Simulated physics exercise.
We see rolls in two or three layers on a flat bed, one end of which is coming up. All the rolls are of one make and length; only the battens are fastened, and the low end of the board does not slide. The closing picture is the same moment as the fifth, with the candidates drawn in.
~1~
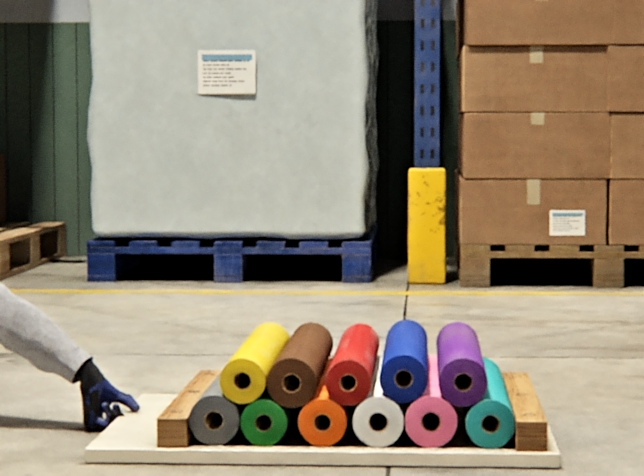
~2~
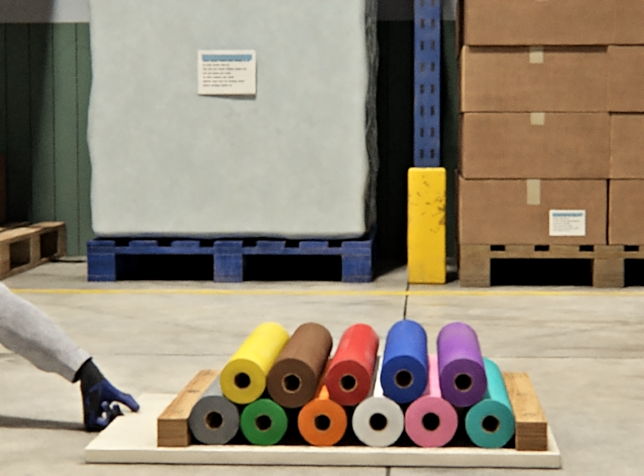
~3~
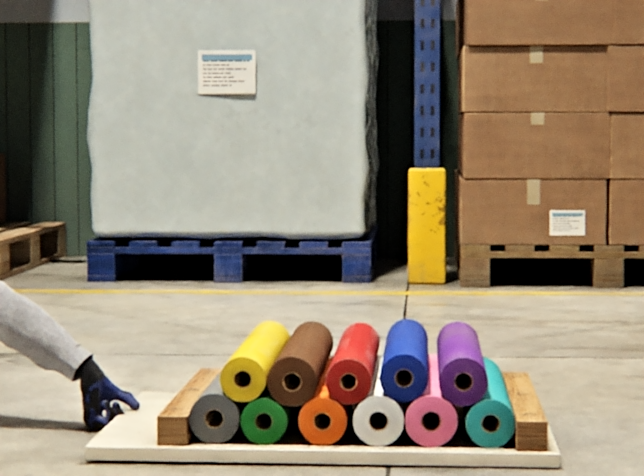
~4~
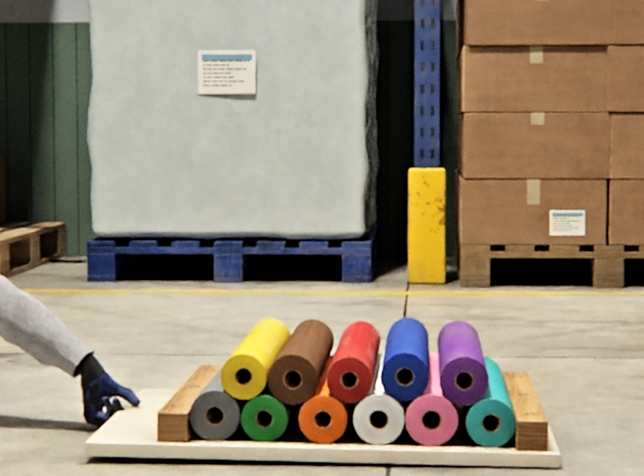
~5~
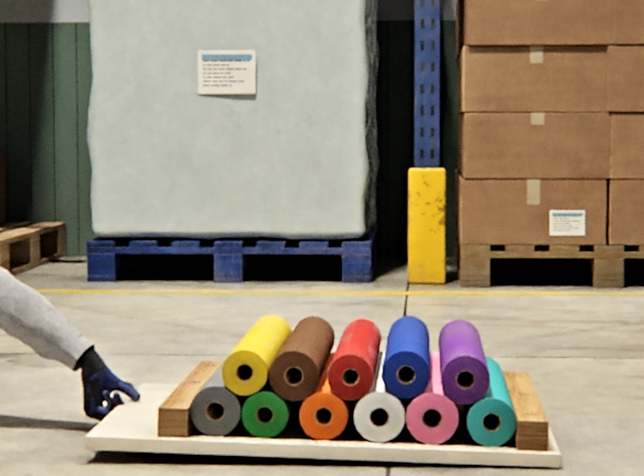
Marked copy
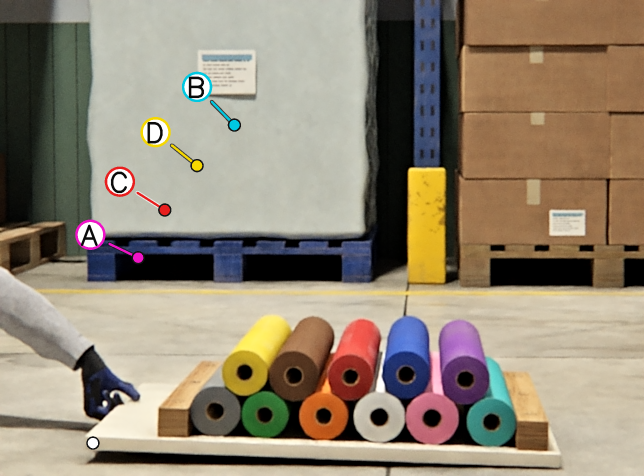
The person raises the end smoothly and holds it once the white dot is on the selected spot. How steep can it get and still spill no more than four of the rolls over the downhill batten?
At most to A.
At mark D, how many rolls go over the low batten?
With D, five.
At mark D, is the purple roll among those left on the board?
No, with D.
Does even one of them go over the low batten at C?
Yes, at C.
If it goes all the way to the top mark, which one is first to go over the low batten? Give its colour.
First is the purple one.
On the marked copy, A at (138, 257); B at (234, 125); C at (165, 210); D at (197, 166); the white dot at (93, 443).
Following A. Soon after the start, board at 16°.
Later, board at 25°.
In the end, board at 25°, none over the low batten.
As for the rest, B five over the low batten; C five over the low batten; D five over the low batten.
